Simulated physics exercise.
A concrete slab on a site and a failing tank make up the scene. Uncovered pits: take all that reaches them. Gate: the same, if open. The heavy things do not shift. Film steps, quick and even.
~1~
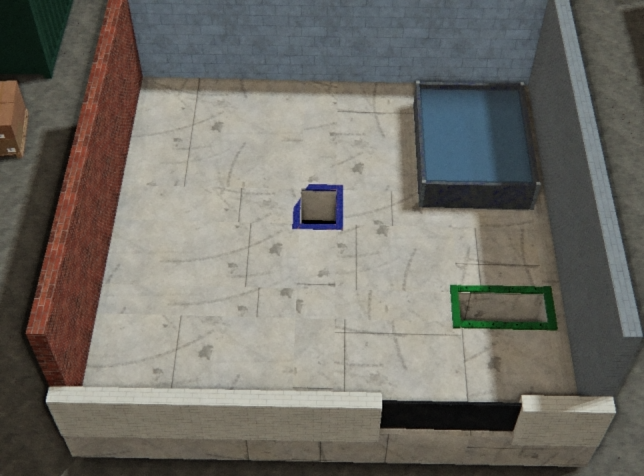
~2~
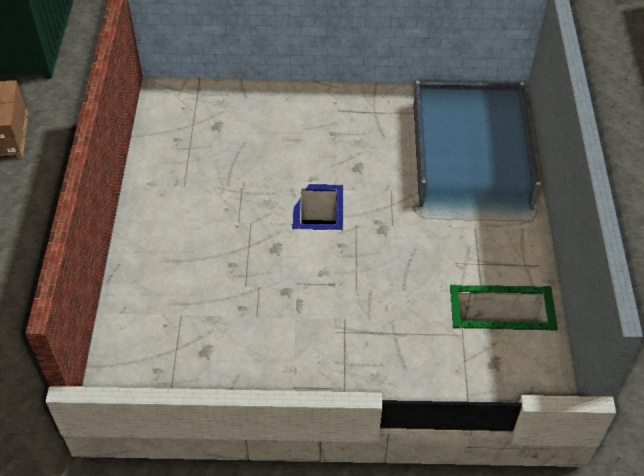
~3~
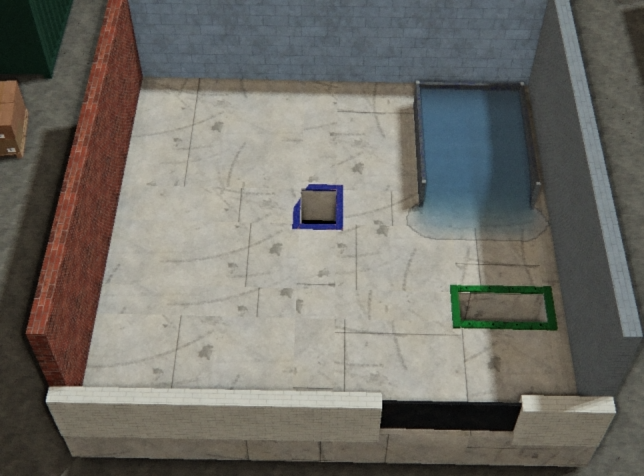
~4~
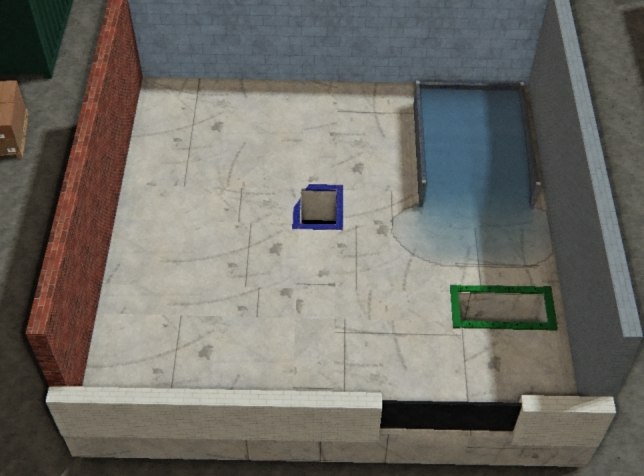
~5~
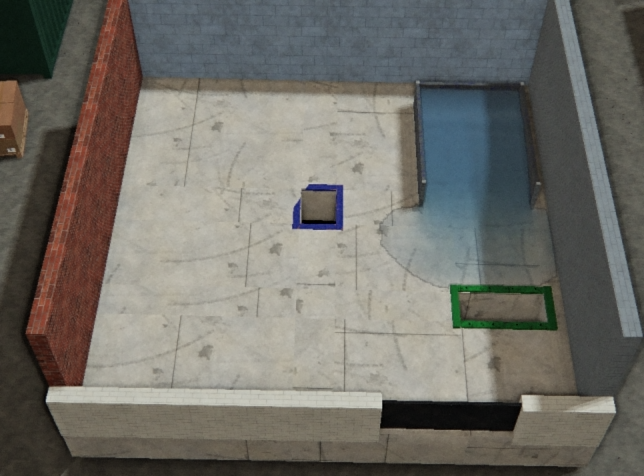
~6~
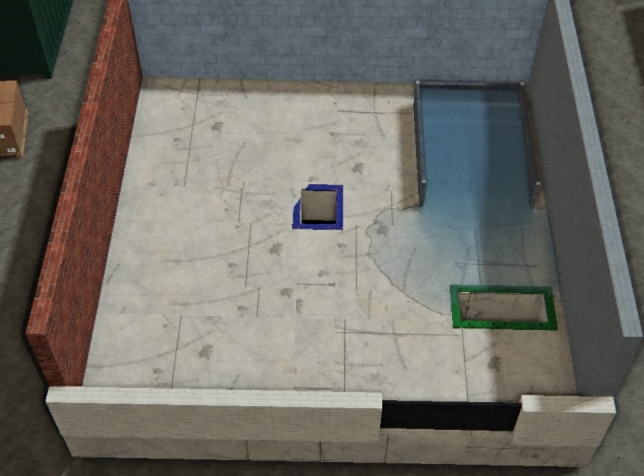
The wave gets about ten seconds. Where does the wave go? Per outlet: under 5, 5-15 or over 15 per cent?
Per outlet: Gate under 5 per cent; blue pit under 5 per cent; green pit over 15 per cent.
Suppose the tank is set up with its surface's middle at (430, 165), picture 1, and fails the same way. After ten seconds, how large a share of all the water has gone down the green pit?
I'd put the green pit at 35 per cent of the whole.
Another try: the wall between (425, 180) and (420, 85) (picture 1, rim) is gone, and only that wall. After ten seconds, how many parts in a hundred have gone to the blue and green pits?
Parts in a hundred: Blue 20, green 0.
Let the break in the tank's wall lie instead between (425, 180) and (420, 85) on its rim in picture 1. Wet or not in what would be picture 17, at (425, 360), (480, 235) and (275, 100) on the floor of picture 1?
Listed in order, they come out without a puddle, without a puddle and sitting in a pool.
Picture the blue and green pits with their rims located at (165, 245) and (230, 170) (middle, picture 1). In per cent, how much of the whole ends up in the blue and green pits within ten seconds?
The blue pit takes 12 per cent, and the green pit takes 0 per cent.
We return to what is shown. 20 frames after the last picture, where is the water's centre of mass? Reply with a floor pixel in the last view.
Centre of the water: Near (447, 262).
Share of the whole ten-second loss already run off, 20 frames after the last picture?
My reading is near 75 per cent.
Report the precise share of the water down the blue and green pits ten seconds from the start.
That's 0 per cent for the first and 46 per cent for the second.
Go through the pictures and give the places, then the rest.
In the first picture, the open tank at (475, 135) is whole and still.
In the second picture, the front is at (420, 211), out from the gap at (477, 200).
In the third picture, the front is at (414, 222), out from the gap at (477, 200).
In the fourth picture, the front is at (545, 254), out from the gap at (477, 201).
In the fifth picture, water pours out at (477, 201) and has run to (538, 281).
In the sixth picture, water pours out at (477, 201) and has run to (437, 307).
A moment on, water covers 15 % of the floor; the gate 0 %, the blue pit 0 %, the green pit 9 %.
Next, water covers 25 % of the floor; the gate 0 %, the blue pit 0 %, the green pit 21 %.
Then, water covers 35 % of the floor; the gate 0 %, the blue pit 0 %, the green pit 35 %.
Later, water covers 45 % of the floor; the gate 0 %, the blue pit 0 %, the green pit 44 %.
In the end, water covers 65 % of the floor; the gate 0 %, the blue pit 0 %, the green pit 47 %.
